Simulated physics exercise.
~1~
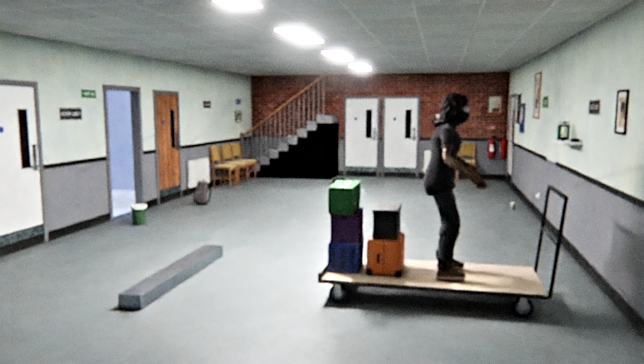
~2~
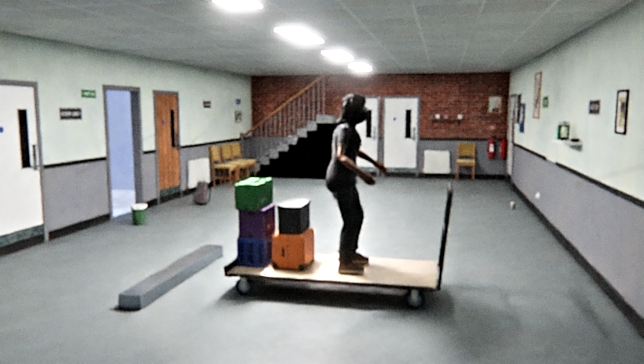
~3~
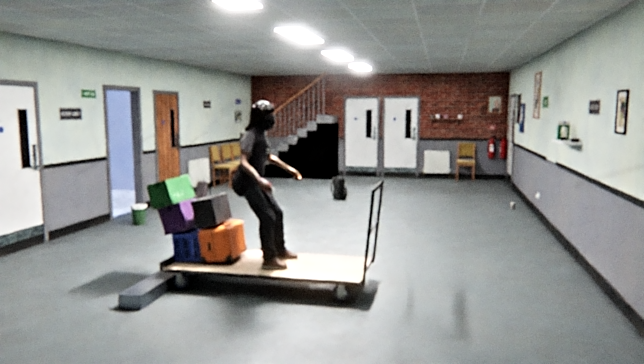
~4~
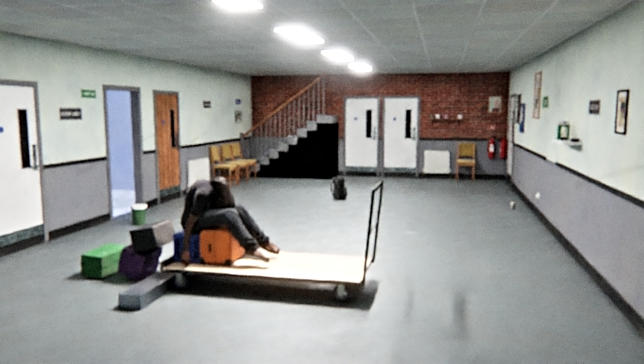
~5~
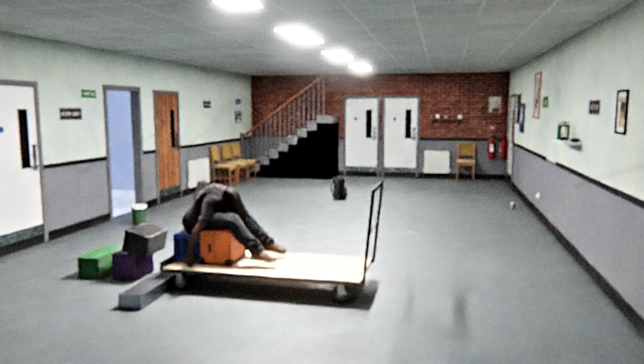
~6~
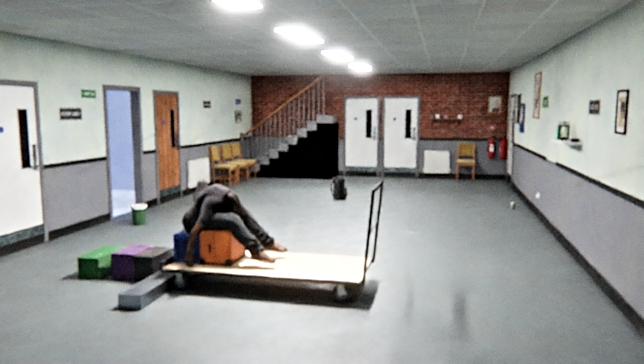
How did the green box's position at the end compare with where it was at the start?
At the start the green box sat on top of the purple one on the trolley, right of the kerb. By the end it was lying on the floor at the left, beyond the front of the trolley.
